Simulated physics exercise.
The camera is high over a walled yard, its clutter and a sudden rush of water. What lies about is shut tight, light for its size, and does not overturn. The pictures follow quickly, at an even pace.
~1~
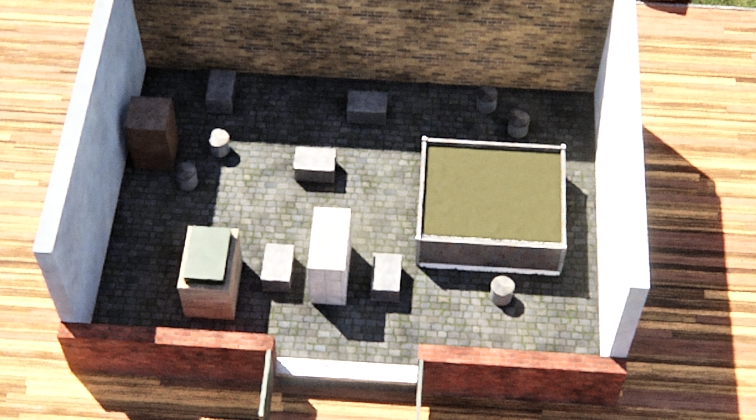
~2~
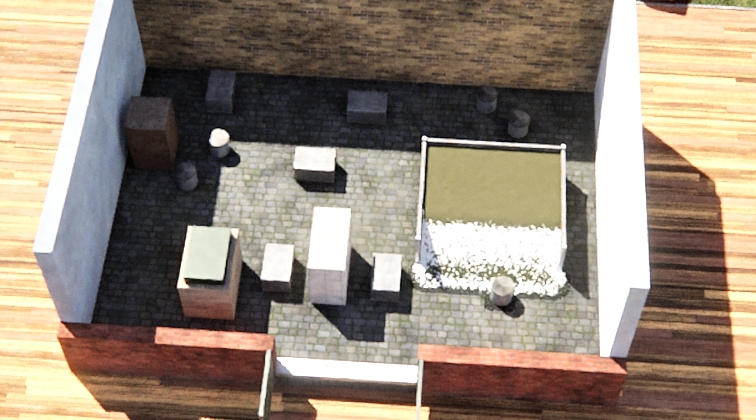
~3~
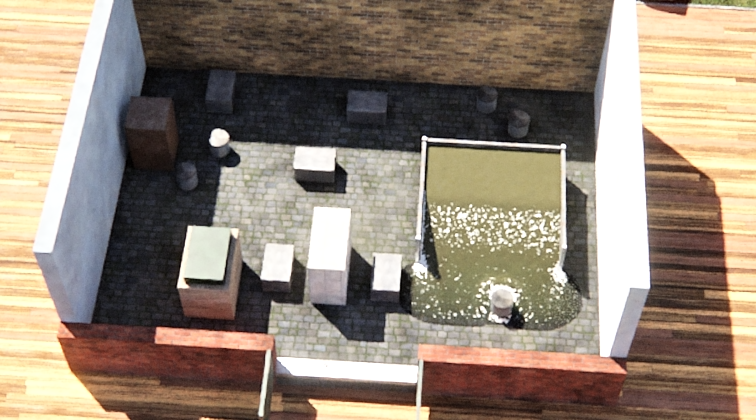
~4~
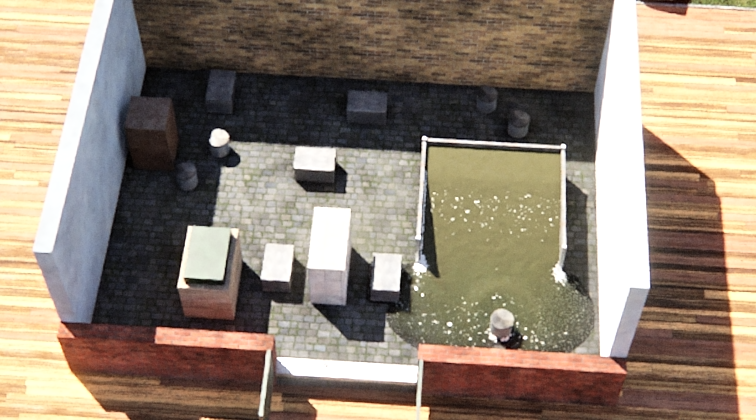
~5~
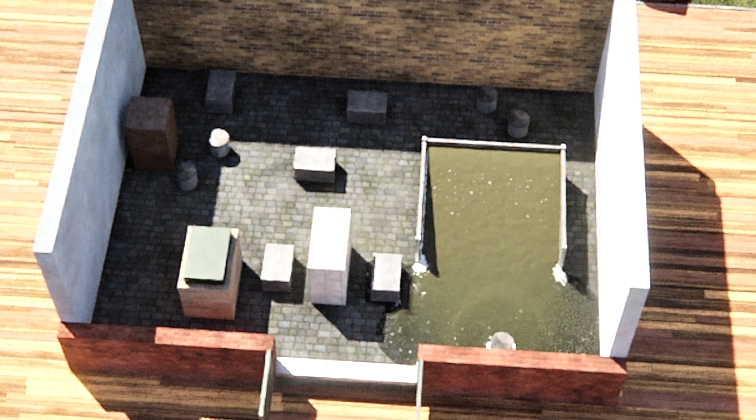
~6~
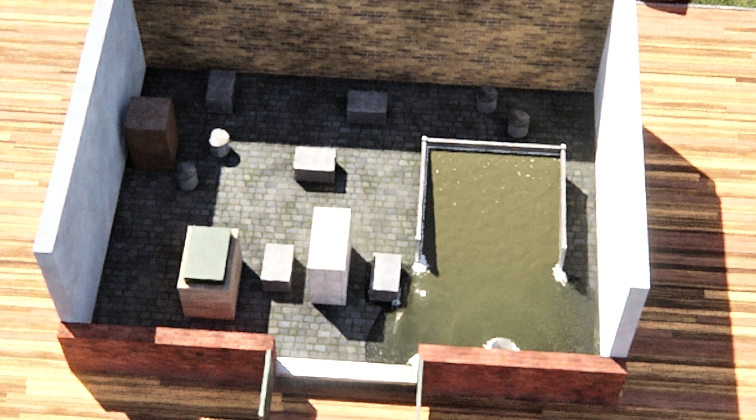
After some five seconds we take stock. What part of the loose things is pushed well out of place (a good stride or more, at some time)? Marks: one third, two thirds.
Share: Under a third.
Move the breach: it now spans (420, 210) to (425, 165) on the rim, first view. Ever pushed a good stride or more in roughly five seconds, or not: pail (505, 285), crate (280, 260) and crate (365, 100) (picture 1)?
In turn: Under that, short of that, under that.
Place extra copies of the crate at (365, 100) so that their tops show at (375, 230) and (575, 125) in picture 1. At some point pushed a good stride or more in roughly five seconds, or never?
In that order: That far or more, shifted that much.
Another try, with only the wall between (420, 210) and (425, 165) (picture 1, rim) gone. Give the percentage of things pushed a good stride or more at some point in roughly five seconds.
Some 40 per cent.
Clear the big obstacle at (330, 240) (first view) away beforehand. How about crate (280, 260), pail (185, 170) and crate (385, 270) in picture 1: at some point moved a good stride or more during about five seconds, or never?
In that order: That far or more, never so far, moved that far.
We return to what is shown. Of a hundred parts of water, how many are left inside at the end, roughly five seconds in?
Near 80 in a hundred.
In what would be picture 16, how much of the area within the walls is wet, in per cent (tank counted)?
I make it 30 per cent.
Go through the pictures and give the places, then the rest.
A pail at (503, 286) rests on the ground; a crate at (386, 272), on the bottom; 0 of 10 have shifted, in the first frame.
A pail at (503, 286), on the bottom; a crate at (386, 272), on the bottom; 0 of 10 have shifted, in the second frame.
A pail at (502, 298), on the bottom, close to its start; a crate at (386, 272), on the bottom; 1 of 10 have shifted, in the third frame.
A pail at (502, 319), on the bottom, a stride from its start; a crate at (386, 272) rests on the ground; 1 of 10 have shifted, in the fourth frame.
A pail at (502, 343) rests on the ground, a stride from its start; a crate at (386, 272), on the bottom; 1 of 10 have shifted, in the fifth frame.
A pail at (502, 348), afloat, a stride from its start; a crate at (386, 272) rests on the ground; 1 of 10 have shifted, in the sixth frame.
A moment on, 1 of 10 are well off their spots; 1 afloat.
Next, 1 of 10 are well off their spots; 1 afloat.
Later, 2 of 10 are well off their spots; 1 afloat.
In the end, 3 of 10 are well off their spots, and 3 have been at some point; 1 afloat.
